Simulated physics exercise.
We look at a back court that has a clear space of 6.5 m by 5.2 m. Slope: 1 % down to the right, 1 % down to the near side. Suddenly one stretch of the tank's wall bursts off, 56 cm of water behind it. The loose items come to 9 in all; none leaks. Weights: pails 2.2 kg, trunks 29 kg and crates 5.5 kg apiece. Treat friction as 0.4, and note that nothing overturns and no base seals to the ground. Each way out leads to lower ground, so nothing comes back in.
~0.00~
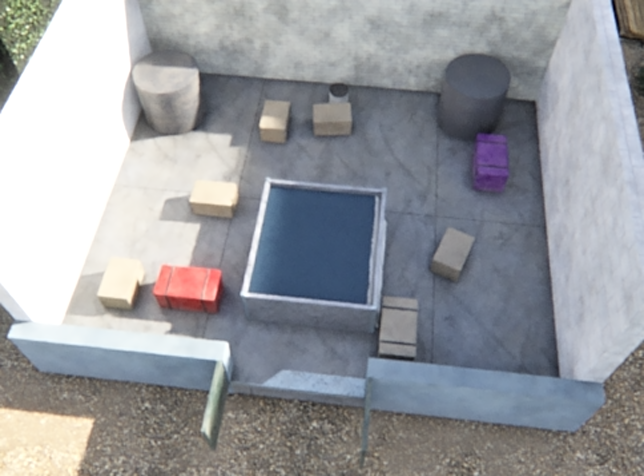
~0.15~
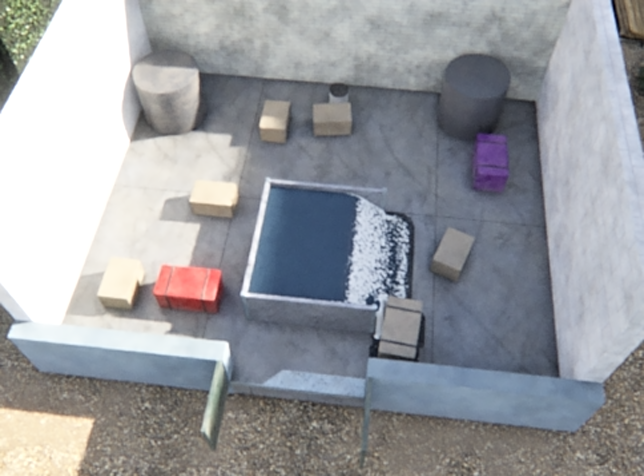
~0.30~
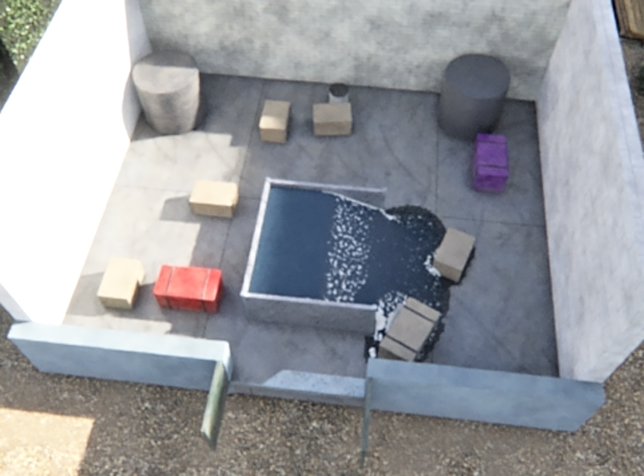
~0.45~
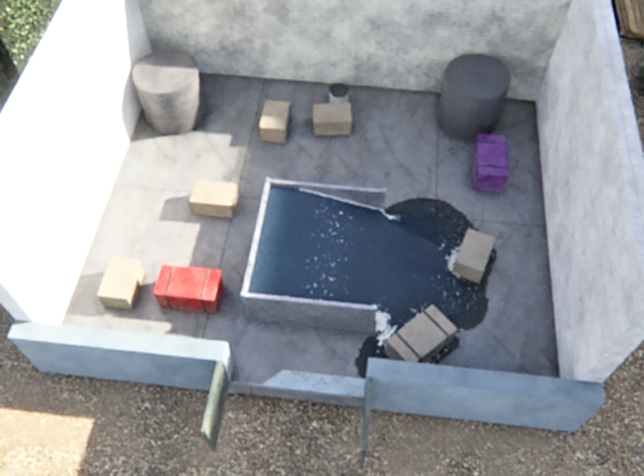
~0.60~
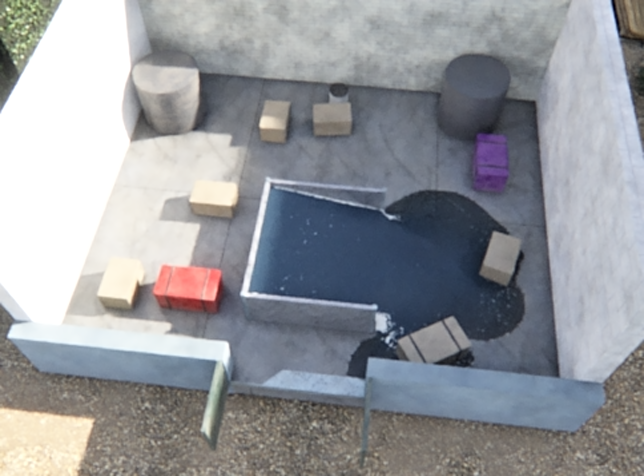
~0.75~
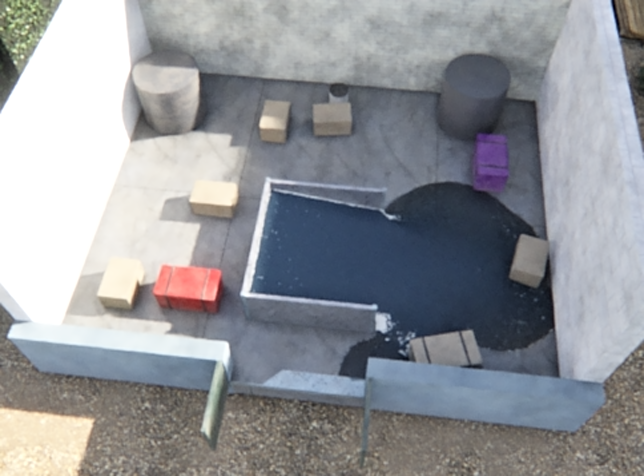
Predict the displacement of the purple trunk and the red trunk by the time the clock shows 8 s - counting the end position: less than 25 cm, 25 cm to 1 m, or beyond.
In the end, the purple trunk has travelled well away and the red trunk is essentially where it was.
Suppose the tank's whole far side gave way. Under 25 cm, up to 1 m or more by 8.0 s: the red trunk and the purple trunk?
Red trunk: Roughly where it was; purple trunk: A modest shift.
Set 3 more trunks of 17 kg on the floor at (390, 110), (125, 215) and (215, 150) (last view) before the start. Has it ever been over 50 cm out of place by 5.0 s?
First inside the limit, then inside the limit, then inside the limit.
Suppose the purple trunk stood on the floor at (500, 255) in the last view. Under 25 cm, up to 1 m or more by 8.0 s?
As it turns out, it is swept away.
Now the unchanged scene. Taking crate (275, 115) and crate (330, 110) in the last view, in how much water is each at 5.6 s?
Depth approx. 1 cm / 4 cm.
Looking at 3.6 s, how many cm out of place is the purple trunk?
Shift by then: About 30 cm.
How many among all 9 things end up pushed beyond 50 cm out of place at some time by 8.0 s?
Answer: 7.
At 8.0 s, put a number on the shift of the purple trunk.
Roughly 200 centimetres.
After 1.6 s the purple trunk is near (492, 154), 0.0 m from its start, aground; the red trunk is near (187, 282), 0.0 m from its start, aground; 0 of 9 are out; 1 afloat.
After 3.6 s the purple trunk is near (476, 143), 0.3 m from its start, afloat; the red trunk is near (187, 282), 0.0 m from its start, aground; 0 of 9 are out; 3 afloat.
After 5.6 s the purple trunk is near (403, 122), 1.5 m from its start, aground; the red trunk is near (187, 282), 0.0 m from its start, aground; 0 of 9 are out; 2 afloat.
After 8.0 s the purple trunk is near (380, 111), 1.9 m from its start, aground; the red trunk is near (187, 282), 0.0 m from its start, aground; 0 of 9 are out; 4 afloat.
